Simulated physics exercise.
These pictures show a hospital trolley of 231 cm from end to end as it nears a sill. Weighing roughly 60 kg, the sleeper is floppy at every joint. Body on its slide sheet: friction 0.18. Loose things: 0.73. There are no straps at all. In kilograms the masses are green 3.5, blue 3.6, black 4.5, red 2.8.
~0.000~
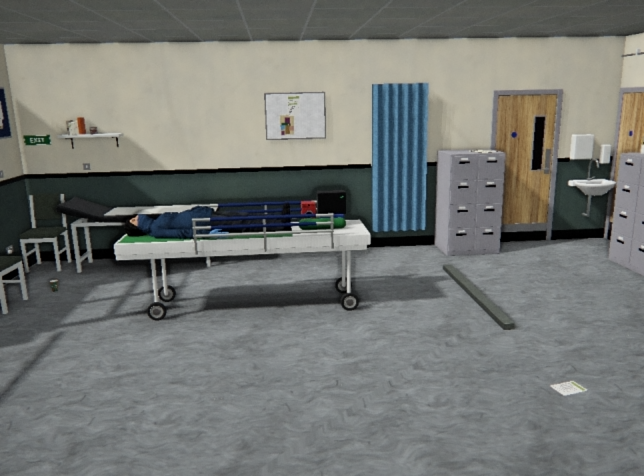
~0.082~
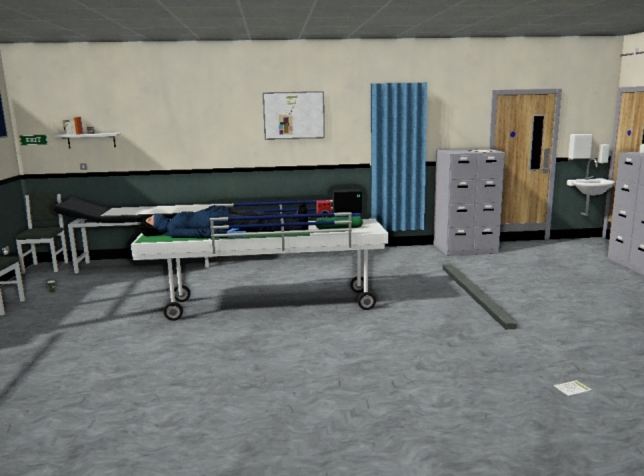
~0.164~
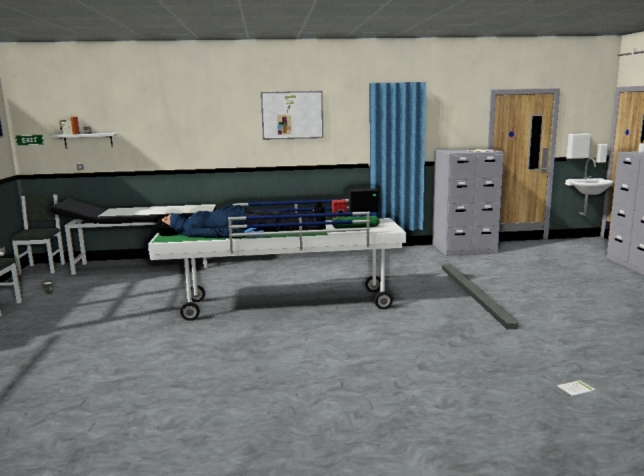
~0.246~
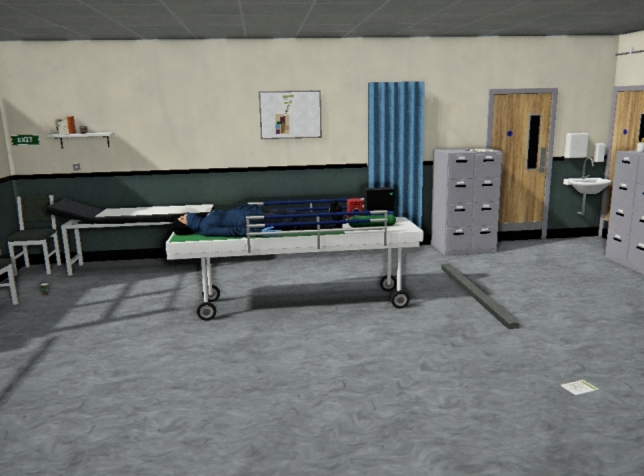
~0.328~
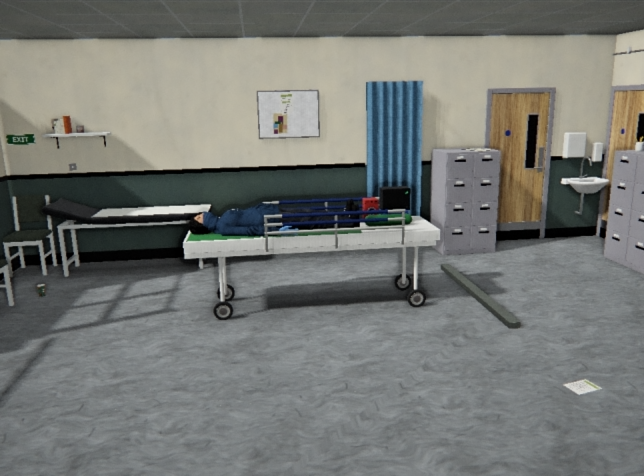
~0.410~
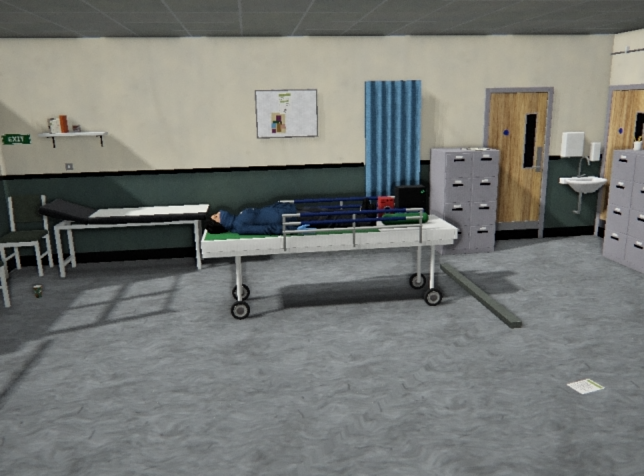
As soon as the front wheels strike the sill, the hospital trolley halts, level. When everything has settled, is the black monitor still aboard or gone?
Result: Shed.
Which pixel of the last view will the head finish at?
Around (359, 218).
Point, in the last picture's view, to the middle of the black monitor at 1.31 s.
Pixel in the last view at that time: About (522, 254).
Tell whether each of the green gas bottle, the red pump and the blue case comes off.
Final check: Green gas bottle remains aboard, red pump falls away, blue case falls away.
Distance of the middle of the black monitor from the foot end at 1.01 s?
Position: Approx. 15 cm past.
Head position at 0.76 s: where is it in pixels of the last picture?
Close to (290, 221).
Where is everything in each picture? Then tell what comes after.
In the first picture, black monitor (331, 202), left ankle (282, 221); 119 cm from contact.
In the second picture, black monitor (347, 201), left ankle (298, 220); 103 cm from contact.
In the third picture, black monitor (363, 201), left ankle (314, 219); 87 cm from contact.
In the fourth picture, black monitor (379, 200), left ankle (330, 218); 71 cm from contact.
In the fifth picture, black monitor (395, 198), left ankle (346, 217); 55 cm from contact.
In the sixth picture, black monitor (410, 197), left ankle (361, 216); 39 cm from contact. Speed about 2.0 m/s.
It happens at 0.61 s.
After 0.76 s the black monitor is 10 cm short of the foot end, tilted 0°, near (469, 194) in the last picture's view.
After 1.01 s the black monitor is 14 cm past the foot end, tilted 25°, near (491, 198) in the last picture's view; the left ankle 20 cm short of the foot end.
After 1.31 s the black monitor is 50 cm past the foot end, tilted 75°, near (522, 254) in the last picture's view; the left ankle 4 cm past the foot end.
Final state at 2.4 s, green gas bottle stays on; blue case drops off; black monitor drops off; red pump drops off; left ankle crosses the foot end.
